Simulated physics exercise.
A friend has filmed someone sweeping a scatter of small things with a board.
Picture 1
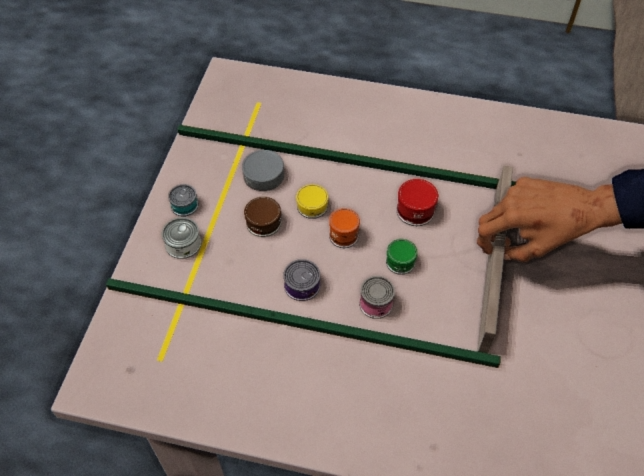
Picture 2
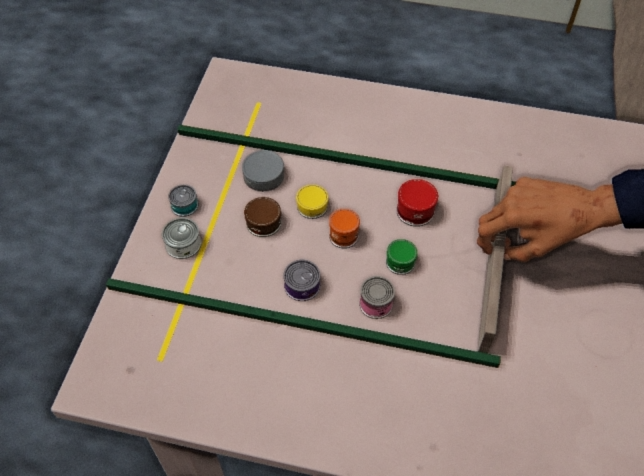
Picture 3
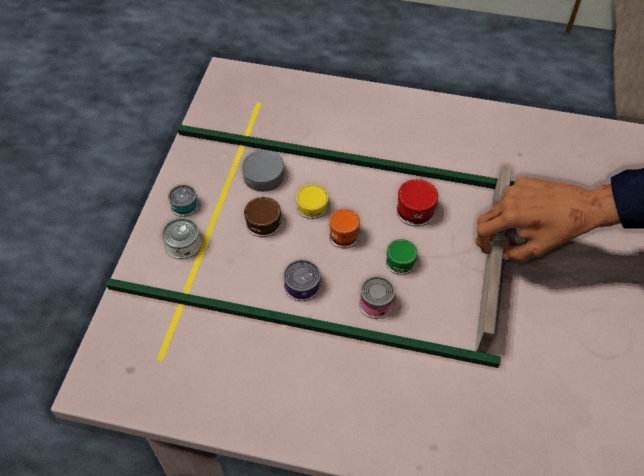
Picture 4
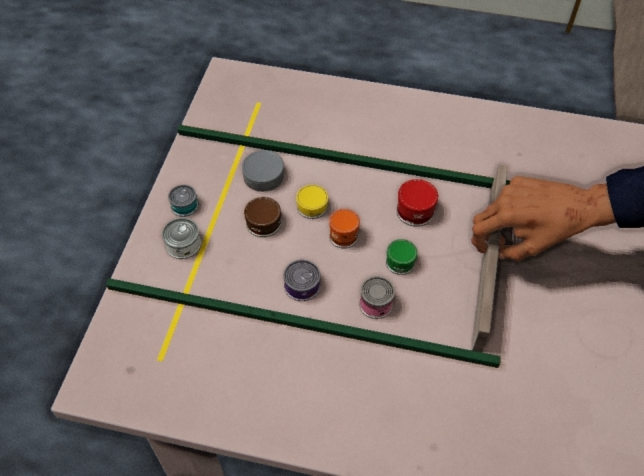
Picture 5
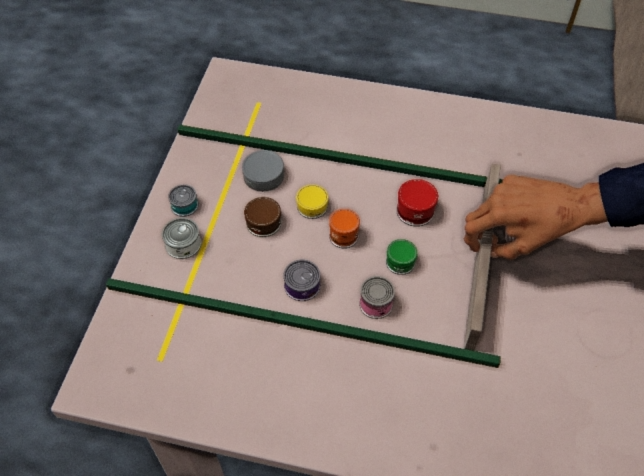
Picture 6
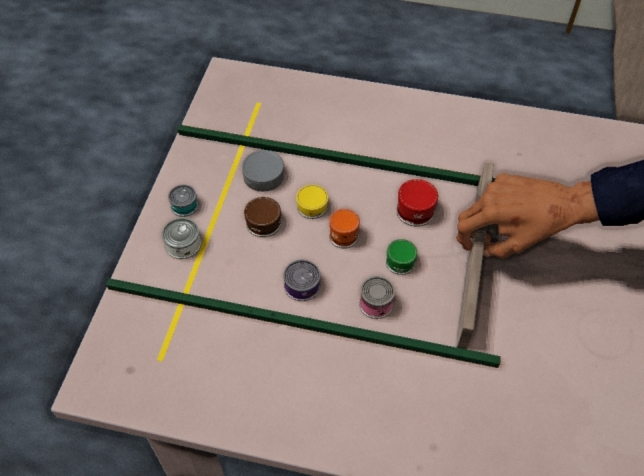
A hand slides a board slightly left between green strips while the small containers stay still.
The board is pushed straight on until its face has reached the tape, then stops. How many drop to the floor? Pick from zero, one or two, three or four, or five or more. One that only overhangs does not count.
Outcome: The number that fall off is zero.
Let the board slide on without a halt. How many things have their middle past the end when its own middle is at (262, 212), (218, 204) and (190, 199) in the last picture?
In that order 0, 0 and 3.
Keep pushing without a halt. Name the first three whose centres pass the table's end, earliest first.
They are the white tin, the turquoise tin, the grey tub.
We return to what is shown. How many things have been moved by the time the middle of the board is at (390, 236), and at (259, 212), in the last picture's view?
First 3, then 9.
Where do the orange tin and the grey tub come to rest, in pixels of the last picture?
About (203, 201), and the other about (186, 147).
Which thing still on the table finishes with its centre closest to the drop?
Foremost is the white tin.
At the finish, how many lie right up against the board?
That makes 4.
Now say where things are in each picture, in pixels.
The first picture shows turquoise tin (183, 200); white tin (182, 238); grey tub (263, 171); board (496, 255); tape (216, 216).
The second picture shows white tin (182, 238); purple tin (302, 280).
The third picture shows grey tub (263, 171); green tin (401, 257).
The fourth picture shows turquoise tin (183, 200); pink tin (377, 298).
The fifth picture shows white tin (182, 238); orange tin (344, 229).
The sixth picture shows turquoise tin (183, 200); white tin (182, 238); grey tub (263, 171); board (476, 251); tape (216, 216).
Soon after, none off yet; turquoise tin at rest near (183, 200); white tin at rest near (182, 238); grey tub at rest near (263, 171).
At rest, the number that fall off is zero.
